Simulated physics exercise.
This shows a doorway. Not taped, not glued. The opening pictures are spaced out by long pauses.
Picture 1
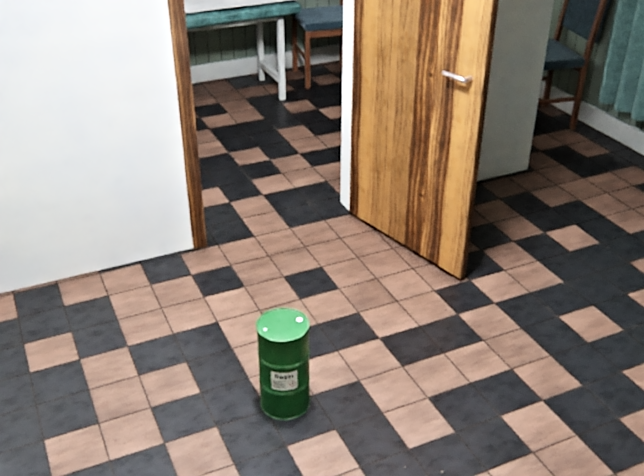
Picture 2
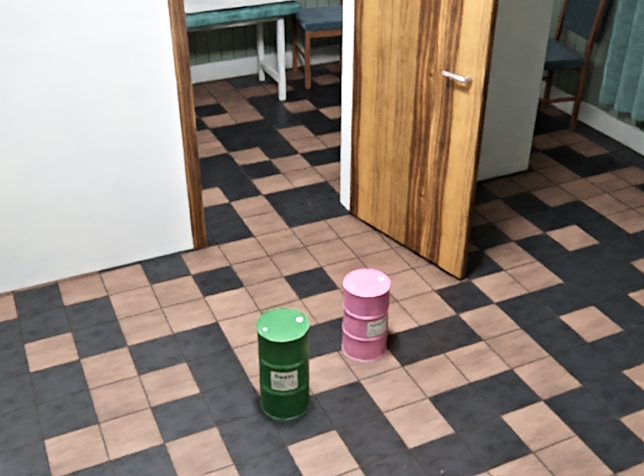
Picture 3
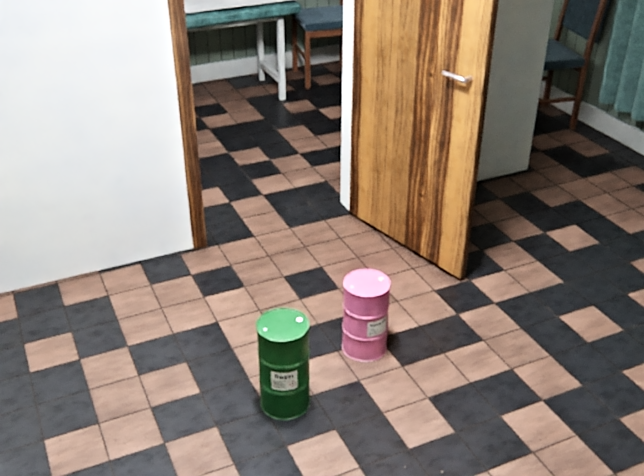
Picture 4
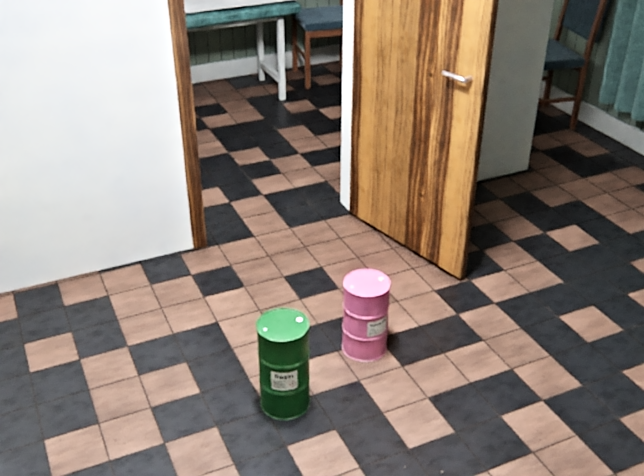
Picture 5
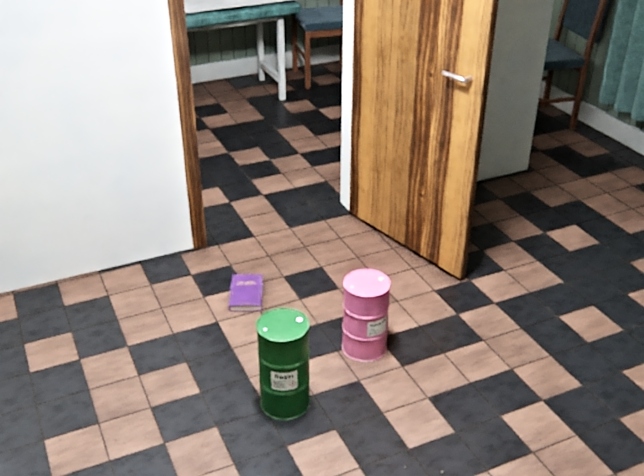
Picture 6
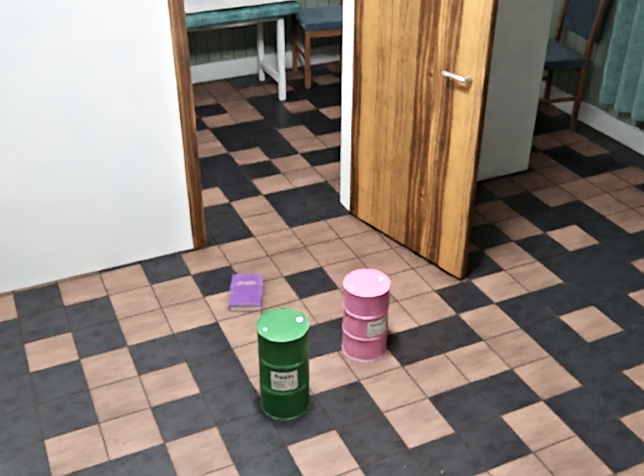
Wooden door standing open and still above a checkered floor as a pink canister, then a purple book, appear near a green canister.
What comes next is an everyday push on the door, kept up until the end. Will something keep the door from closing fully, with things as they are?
You can tell the door fits into the frame okay.
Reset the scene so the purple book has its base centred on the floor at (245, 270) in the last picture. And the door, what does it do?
Then it gets caught partway.
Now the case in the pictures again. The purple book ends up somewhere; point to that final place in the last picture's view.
In the last picture, near pixel (210, 292).
Then, 0.60 s later than the last frame, door 71° open.
Then, 1.00 s later than the last frame, door 29° open; purple book moved a little near (238, 292).
Then, 1.20 s later than the last frame, door 7° open; purple book moved about its own width near (212, 292).
When it is over, door 0° open; moved from the start, purple book; the other 2 as before. End places, in pixels of the last picture, purple book near (210, 292).
